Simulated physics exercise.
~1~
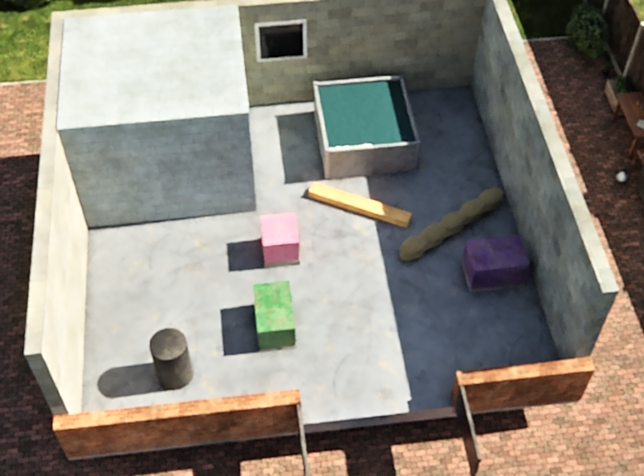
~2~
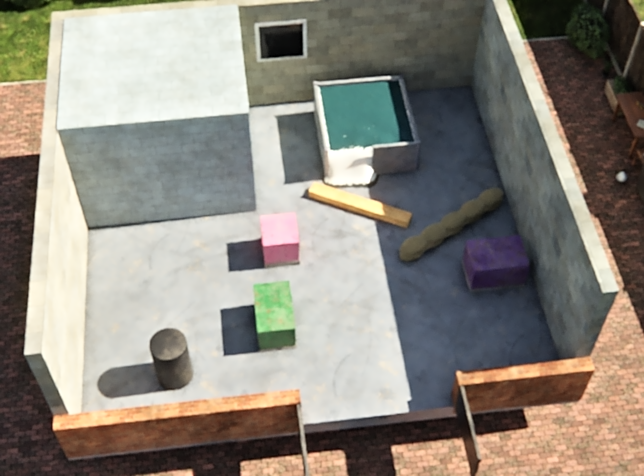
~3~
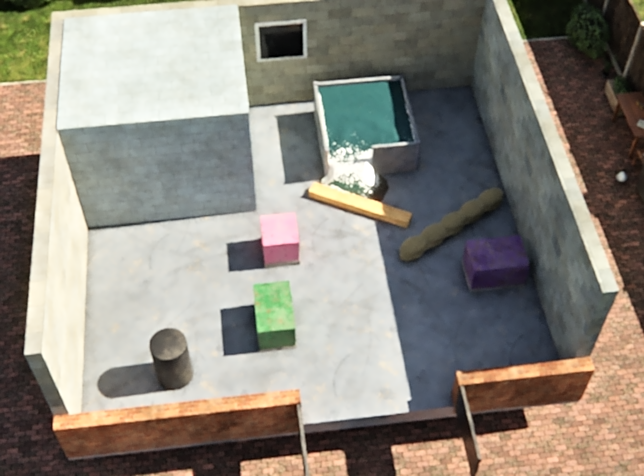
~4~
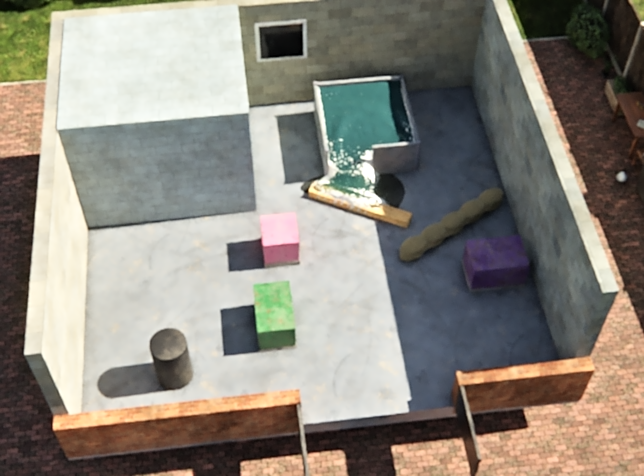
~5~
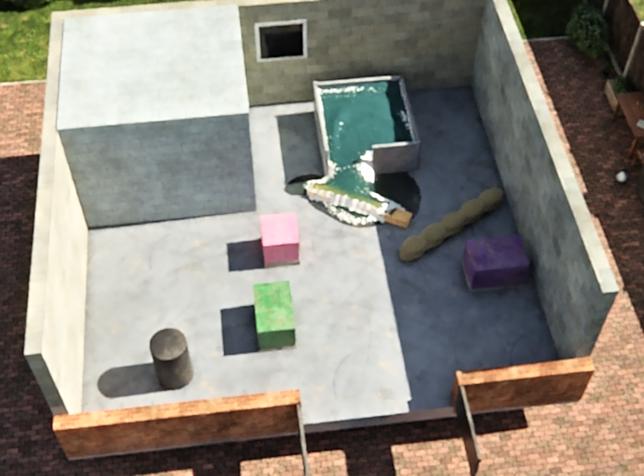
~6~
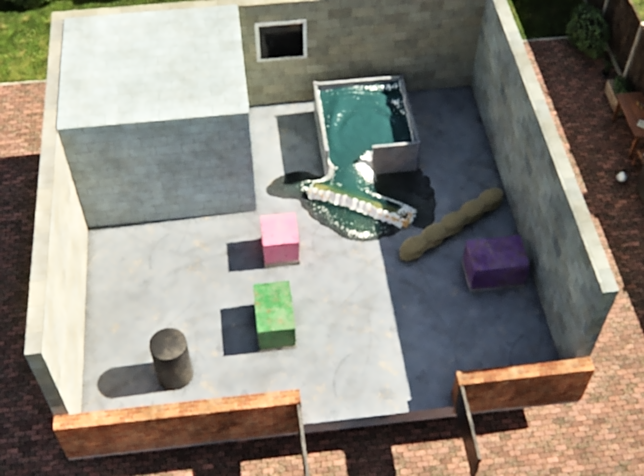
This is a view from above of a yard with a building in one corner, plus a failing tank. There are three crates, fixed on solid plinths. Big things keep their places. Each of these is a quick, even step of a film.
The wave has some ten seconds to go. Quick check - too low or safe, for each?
Purple crate safe; green crate too low; pink crate too low.
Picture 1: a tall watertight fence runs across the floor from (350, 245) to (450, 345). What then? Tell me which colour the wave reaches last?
The purple one is last.
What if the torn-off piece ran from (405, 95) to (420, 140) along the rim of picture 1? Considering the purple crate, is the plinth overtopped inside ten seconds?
Result: Purple is swamped.
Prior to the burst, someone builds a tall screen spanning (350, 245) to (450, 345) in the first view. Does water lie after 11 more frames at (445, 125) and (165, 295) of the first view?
As listed: Free of water, clear.
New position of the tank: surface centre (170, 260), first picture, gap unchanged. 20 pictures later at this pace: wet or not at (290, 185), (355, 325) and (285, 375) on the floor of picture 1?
Untouched, submerged, submerged.
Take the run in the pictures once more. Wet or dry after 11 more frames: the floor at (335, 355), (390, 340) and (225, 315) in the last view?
Status by point, in sequence: Waterlogged; waterlogged; unwetted.
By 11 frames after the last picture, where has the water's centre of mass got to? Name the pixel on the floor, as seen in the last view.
Close to pixel (364, 180).
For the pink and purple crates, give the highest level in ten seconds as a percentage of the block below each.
Respectively 140 % and 50 %.
A moment on, water covers 20 % of the floor; the purple crate not reached, the green crate not reached, the pink crate water round its plinth.
Next, water covers 40 % of the floor; the purple crate not reached, the green crate water round its plinth, the pink crate water round its plinth.
Then, water covers 55 % of the floor; the purple crate water round its plinth, the green crate water round its plinth, the pink crate water round its plinth.
Later, water covers 60 % of the floor; the purple crate water round its plinth, the green crate water round its plinth, the pink crate water round its plinth.
In the end, water covers 75 % of the floor; the purple crate stayed above the water, the green crate was topped, the pink crate was topped.
